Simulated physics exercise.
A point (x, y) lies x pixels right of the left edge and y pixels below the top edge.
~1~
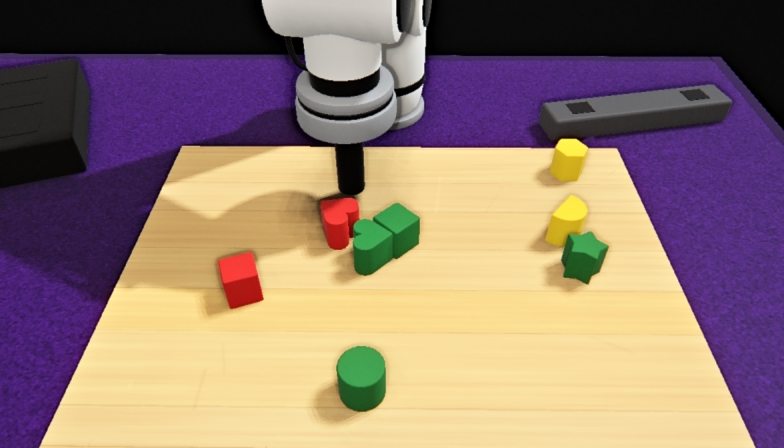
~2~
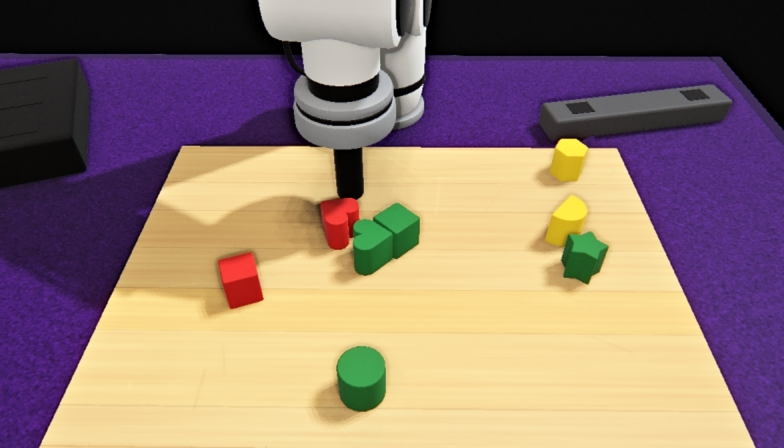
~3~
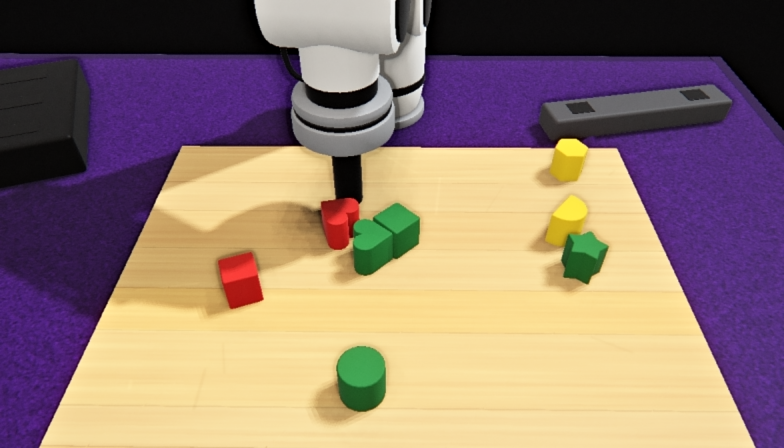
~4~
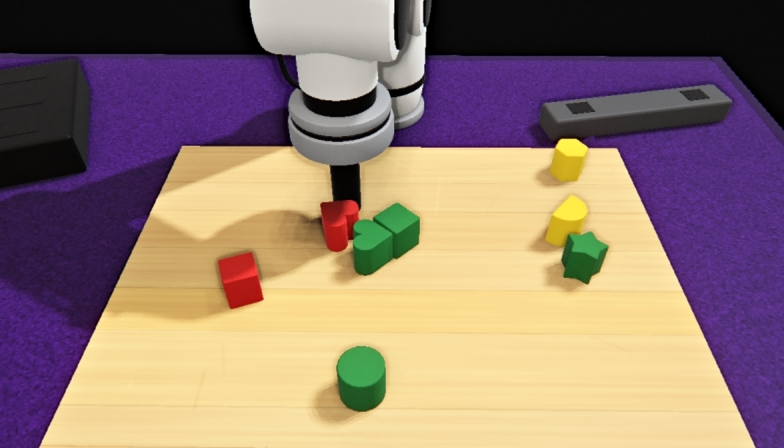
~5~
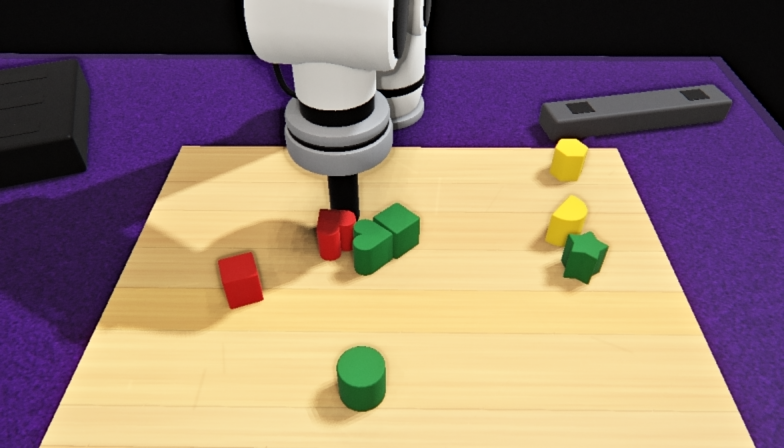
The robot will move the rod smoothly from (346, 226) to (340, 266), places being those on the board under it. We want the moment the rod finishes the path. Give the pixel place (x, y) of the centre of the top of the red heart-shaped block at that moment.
Its top centre is at about (312, 257).
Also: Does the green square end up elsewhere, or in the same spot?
At the moment the path ends, the green square still stands where it did.
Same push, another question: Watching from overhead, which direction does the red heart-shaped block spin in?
Viewed from above: Clockwise.
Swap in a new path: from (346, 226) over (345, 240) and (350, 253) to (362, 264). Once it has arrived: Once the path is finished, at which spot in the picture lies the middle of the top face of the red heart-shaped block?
Roughly at (324, 243).
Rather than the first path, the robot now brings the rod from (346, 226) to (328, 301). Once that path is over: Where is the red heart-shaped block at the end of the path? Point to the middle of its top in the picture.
It should be at (290, 276) by then.
What follows on the original path. Halfway along, rod (342, 238); red heart-shaped block (323, 239), turned 25° clockwise.
At the end, rod (339, 258); red heart-shaped block (312, 257), turned 50° clockwise; green heart-shaped block (371, 235); green square still.
